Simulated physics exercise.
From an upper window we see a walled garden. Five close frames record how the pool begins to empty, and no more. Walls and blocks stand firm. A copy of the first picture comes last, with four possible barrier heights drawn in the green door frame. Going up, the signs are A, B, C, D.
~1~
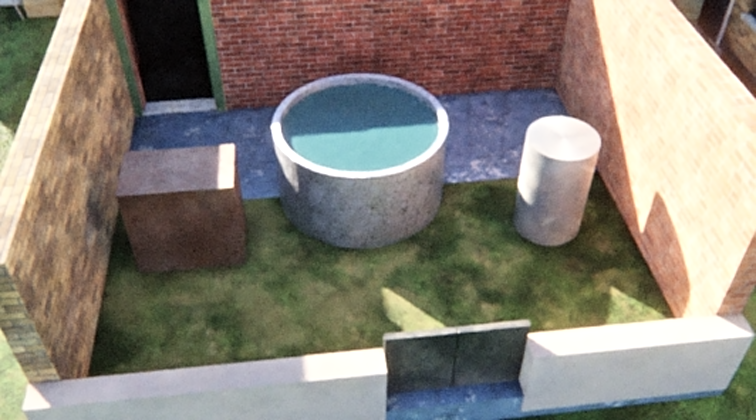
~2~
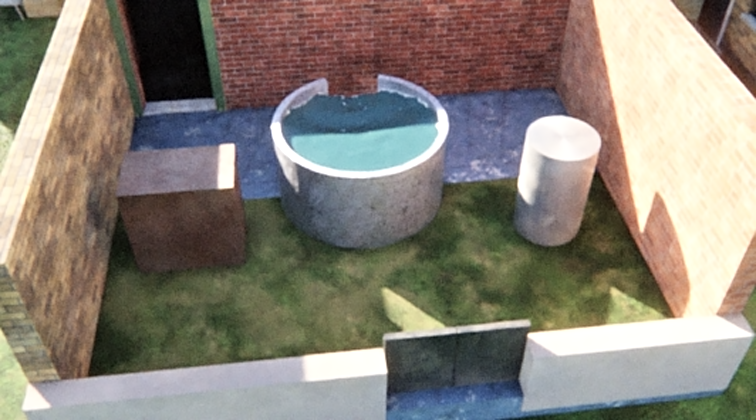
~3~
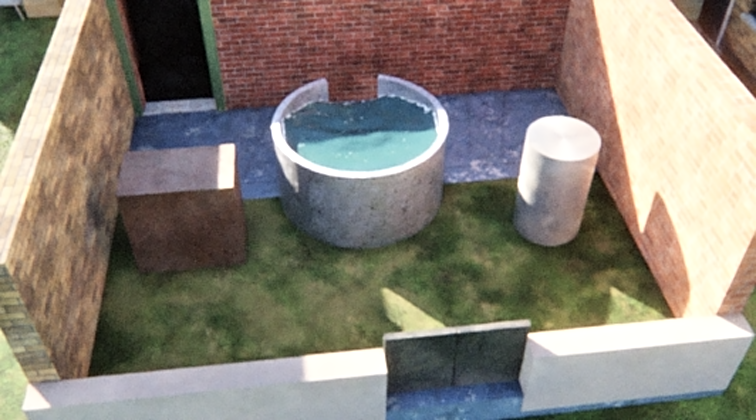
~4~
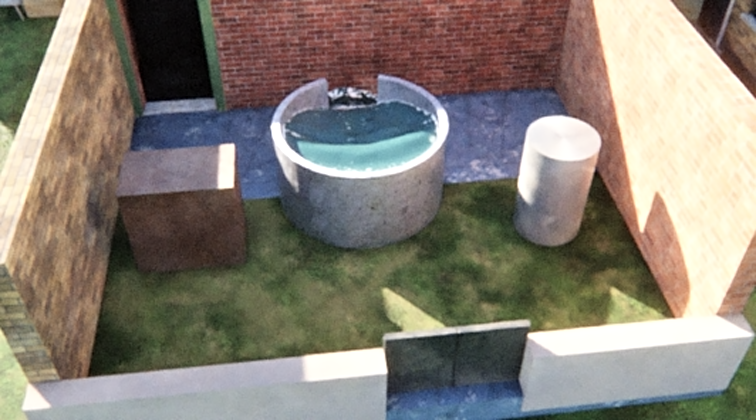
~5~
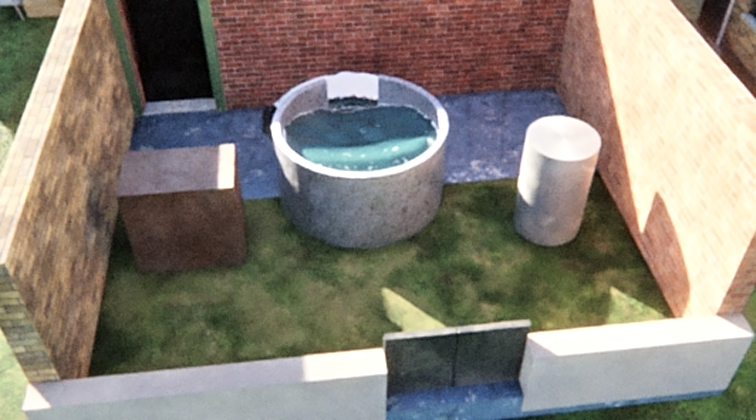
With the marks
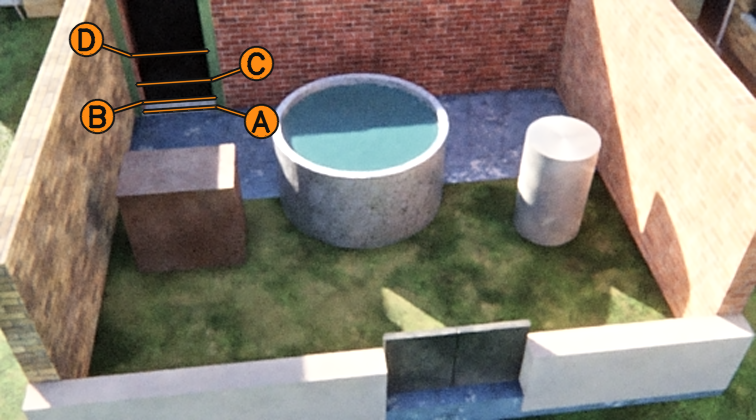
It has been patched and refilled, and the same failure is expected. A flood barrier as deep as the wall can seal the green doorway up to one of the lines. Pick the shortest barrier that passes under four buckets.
B.
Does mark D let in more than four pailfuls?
No, that is safe.
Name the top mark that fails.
A it is.
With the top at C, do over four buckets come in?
No.
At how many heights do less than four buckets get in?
Three.
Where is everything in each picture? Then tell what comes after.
Water in the pool at rest, its middle at (360, 127); foot of the green doorway at (181, 112); shut gate at (456, 338), in the first frame.
Water covers 1 % of the ground, its front hidden from here, in the second frame.
Water covers 3 % of the ground, its front hidden from here, in the third frame.
Water covers 6 % of the ground, its front hidden from here, in the fourth frame.
Water covers 8 % of the ground, its front hidden from here, in the fifth frame.
In orange, A at (180, 109); B at (178, 100); C at (175, 82); D at (169, 53); from the bottom up A, B, C, D.
With A, about 12 bucketfuls get in.
With B, a splash gets over, under a bucket.
With C, nothing gets over.
With D, nothing gets over.
